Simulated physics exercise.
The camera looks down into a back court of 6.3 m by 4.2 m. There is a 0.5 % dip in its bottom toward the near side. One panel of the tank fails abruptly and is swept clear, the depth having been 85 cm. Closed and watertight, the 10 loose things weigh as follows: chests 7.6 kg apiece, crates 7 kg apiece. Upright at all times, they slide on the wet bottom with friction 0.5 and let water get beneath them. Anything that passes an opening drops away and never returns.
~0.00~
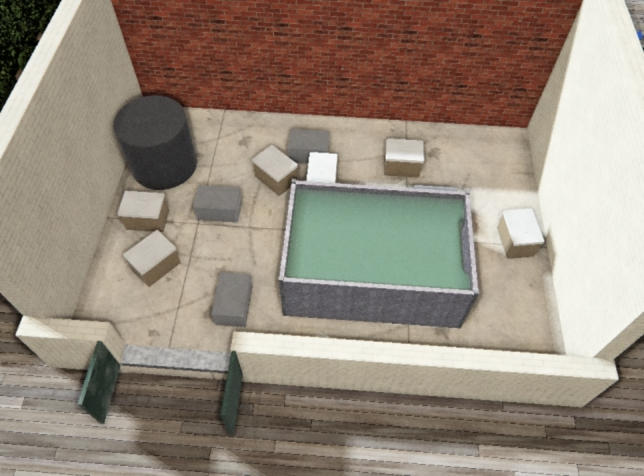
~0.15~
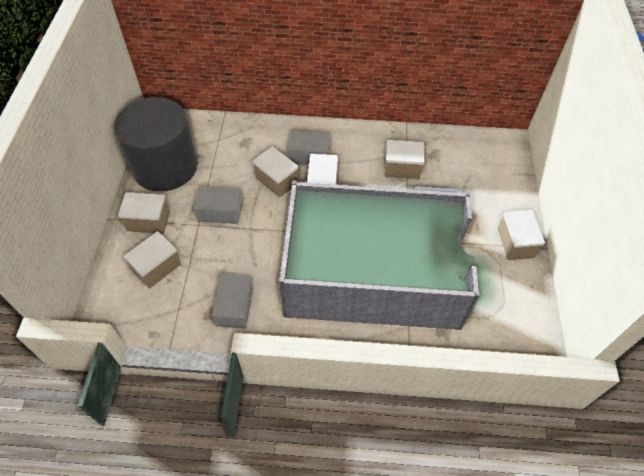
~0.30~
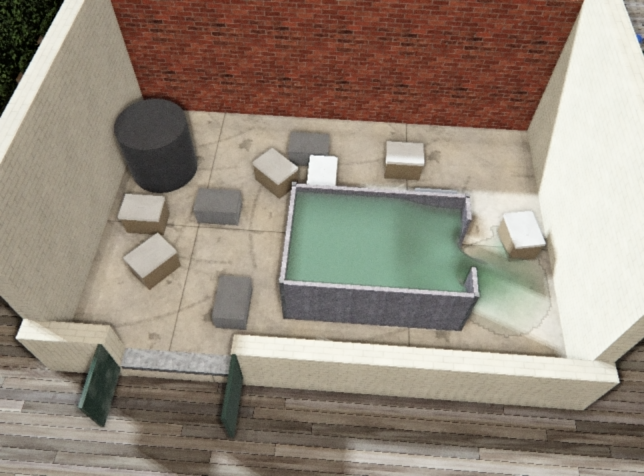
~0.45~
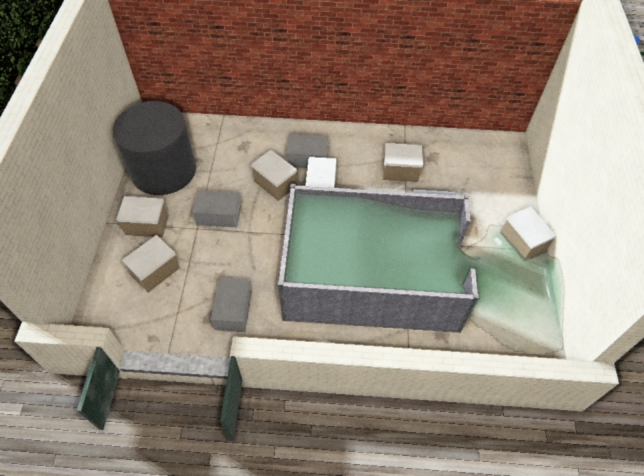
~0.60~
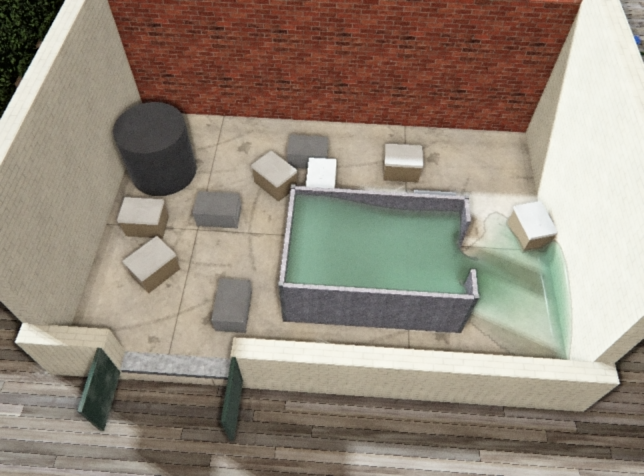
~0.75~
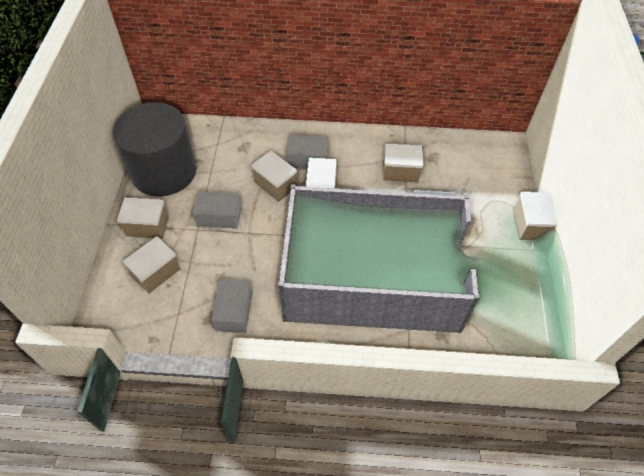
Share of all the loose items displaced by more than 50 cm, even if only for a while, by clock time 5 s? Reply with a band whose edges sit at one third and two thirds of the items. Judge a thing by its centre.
Band: Two thirds or above.
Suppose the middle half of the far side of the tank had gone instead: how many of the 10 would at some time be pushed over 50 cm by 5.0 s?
Result: 8.
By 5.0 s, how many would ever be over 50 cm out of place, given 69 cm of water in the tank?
It would come to 4 of them.
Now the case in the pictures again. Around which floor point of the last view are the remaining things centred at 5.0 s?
Mean position: Approximately (246, 210).
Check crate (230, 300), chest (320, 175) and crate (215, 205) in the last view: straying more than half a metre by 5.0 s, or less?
First exceeding it, second exceeding it, third falling below it.
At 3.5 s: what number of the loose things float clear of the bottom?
1 of them.
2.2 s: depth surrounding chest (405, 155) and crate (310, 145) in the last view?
Roughly 1 and 0 cm.
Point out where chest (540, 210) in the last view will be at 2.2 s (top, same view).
About (437, 127), give or take.
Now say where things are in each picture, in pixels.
The first picture shows a chest at (524, 226), on the bottom; a chest at (149, 251) rests on the ground; 3.2 m2 under water; 0 of 10 have shifted.
The second picture shows a chest at (524, 227), on the bottom; a chest at (150, 252), on the bottom; 3.7 m2 under water; 0 of 10 have shifted.
The third picture shows a chest at (525, 228) rests on the ground; a chest at (150, 254), on the bottom; water covers 4.5 m2; 0 of 10 have shifted.
The fourth picture shows a chest at (532, 226), on the bottom, 14 cm from its start; a chest at (149, 256) rests on the ground; 5.0 m2 under water; 1 of 10 have shifted.
The fifth picture shows a chest at (536, 219), on the bottom, 25 cm from its start; a chest at (149, 257), on the bottom; water covers 5.5 m2; 1 of 10 have shifted.
The sixth picture shows a chest at (539, 208) rests on the ground, 41 cm from its start; a chest at (149, 257) rests on the ground; 6.0 m2 under water; 1 of 10 have shifted.
After 1.1 s 1 of 10 are over 50 cm from their spots; 0 afloat.
After 2.2 s 1 of 10 are over 50 cm from their spots; 0 afloat.
After 3.5 s 3 of 10 are over 50 cm from their spots; 1 afloat.
After 5.0 s 7 of 10 are over 50 cm from their spots, and 7 have been at some point; 7 afloat.
